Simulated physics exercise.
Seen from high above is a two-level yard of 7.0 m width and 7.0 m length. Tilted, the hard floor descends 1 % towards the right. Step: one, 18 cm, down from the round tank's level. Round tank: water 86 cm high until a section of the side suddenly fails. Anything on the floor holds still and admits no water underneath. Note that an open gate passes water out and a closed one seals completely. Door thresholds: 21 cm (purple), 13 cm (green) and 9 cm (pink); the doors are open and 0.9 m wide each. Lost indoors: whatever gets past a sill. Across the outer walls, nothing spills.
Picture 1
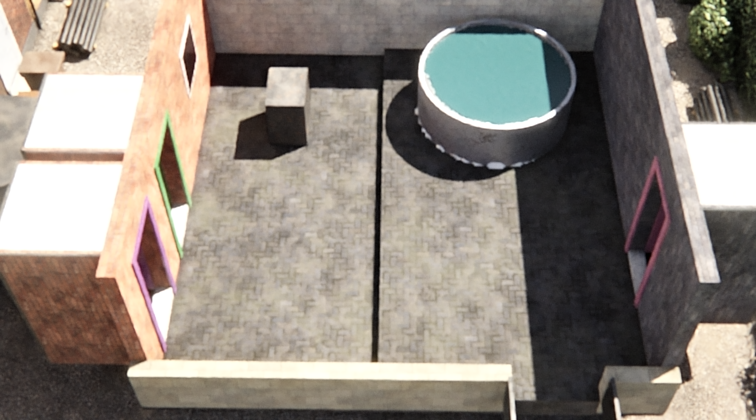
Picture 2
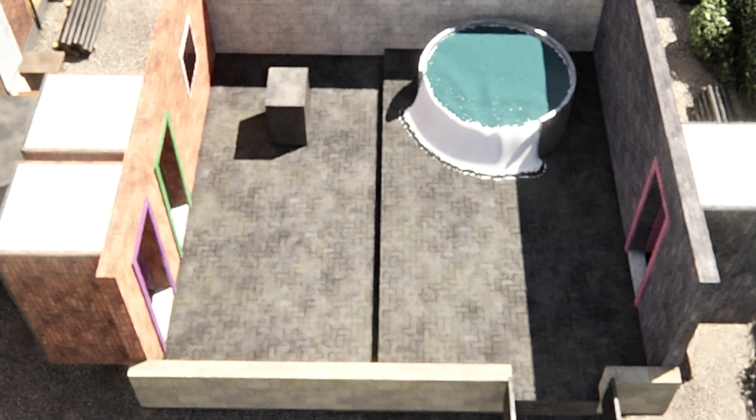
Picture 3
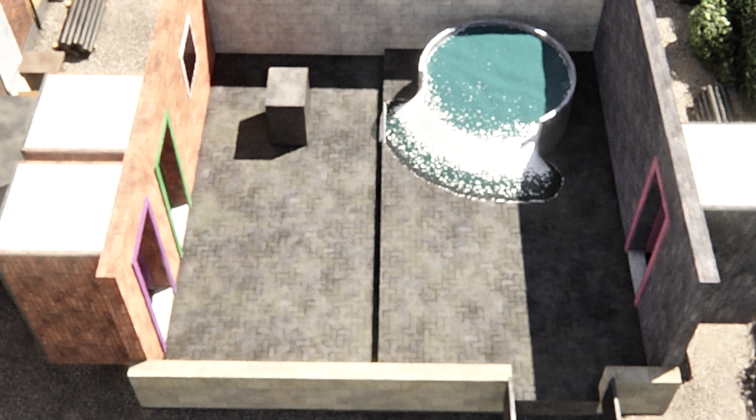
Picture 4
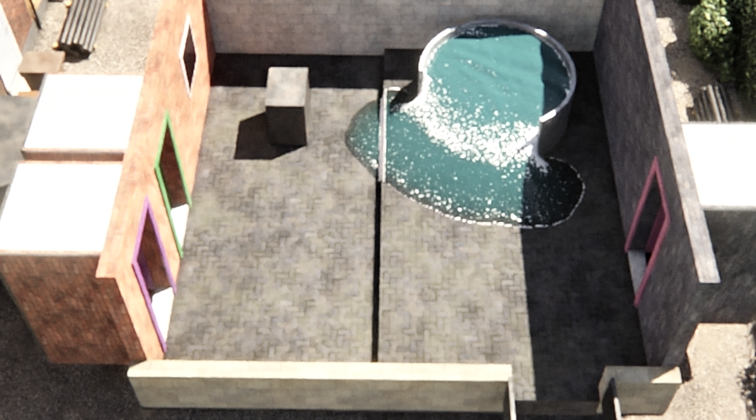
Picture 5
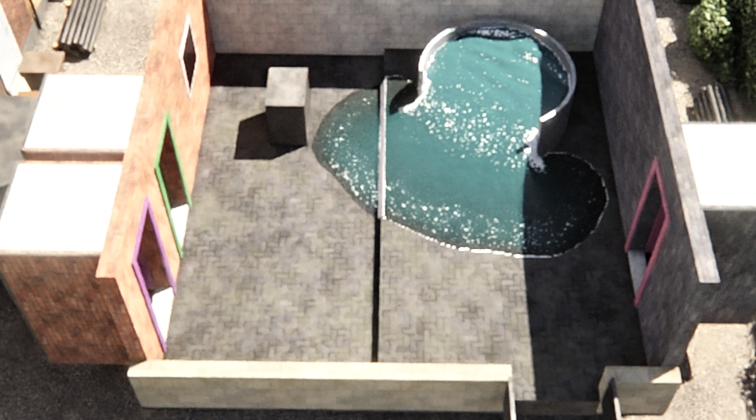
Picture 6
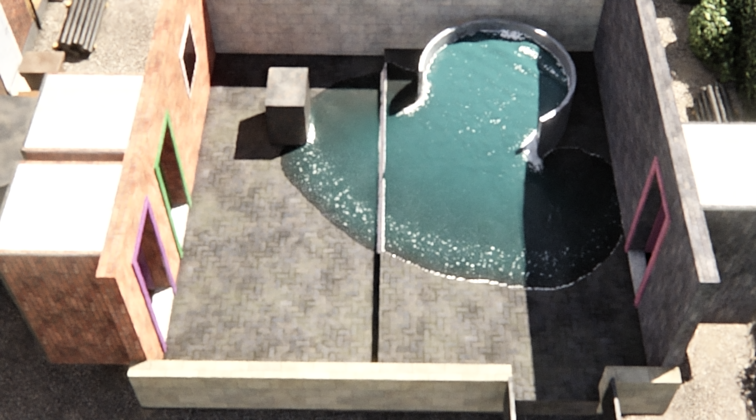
In a walled yard with open doorways, a round tank sat full of still green-blue water, then water poured out of its front and spread across the paving, reaching the block on the left.
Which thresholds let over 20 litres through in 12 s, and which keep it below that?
At the purple door the amount goes over 20 litres. At the green door the amount goes over 20 litres. At the pink door the amount stays below 20 litres.
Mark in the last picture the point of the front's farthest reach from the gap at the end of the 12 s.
Point: Roughly (159, 384).
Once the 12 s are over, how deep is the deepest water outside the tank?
Roughly 20 cm.
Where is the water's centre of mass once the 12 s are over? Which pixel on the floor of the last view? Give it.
Near (352, 194).
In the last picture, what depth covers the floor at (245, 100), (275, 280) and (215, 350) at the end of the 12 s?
First spot near 10 cm, second near 12 cm, third near 7 cm.
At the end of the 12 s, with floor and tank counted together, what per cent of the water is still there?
Still there: Roughly 80 %.
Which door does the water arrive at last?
Purple.
A moment later water covers 70 % of the floor and is deepest (28 cm) near (462, 163); purple door not reached, green door 15 cm at the sill, 0 L in, pink door 11 cm at the sill, 0 L in.
Soon after water covers 80 % of the floor and is deepest (34 cm) near (159, 384); purple door 19 cm at the sill, 0 L in, green door 23 cm at the sill, 14 L in, pink door 8 cm at the sill, 3 L in.
Next water covers 85 % of the floor and is deepest (39 cm) near (234, 385); purple door 37 cm at the sill, 26 L in, green door 18 cm at the sill, 60 L in, pink door 5 cm at the sill, 4 L in.
Later on water covers 90 % of the floor and is deepest (22 cm) near (379, 65); purple door 8 cm at the sill, 66 L in, green door 7 cm at the sill, 77 L in, pink door 7 cm at the sill, 5 L in.
At the end water covers 95 % of the floor and is deepest (20 cm) near (350, 58); purple door 6 cm at the sill, 66 L in, green door 11 cm at the sill, 78 L in, pink door 5 cm at the sill, 5 L in.
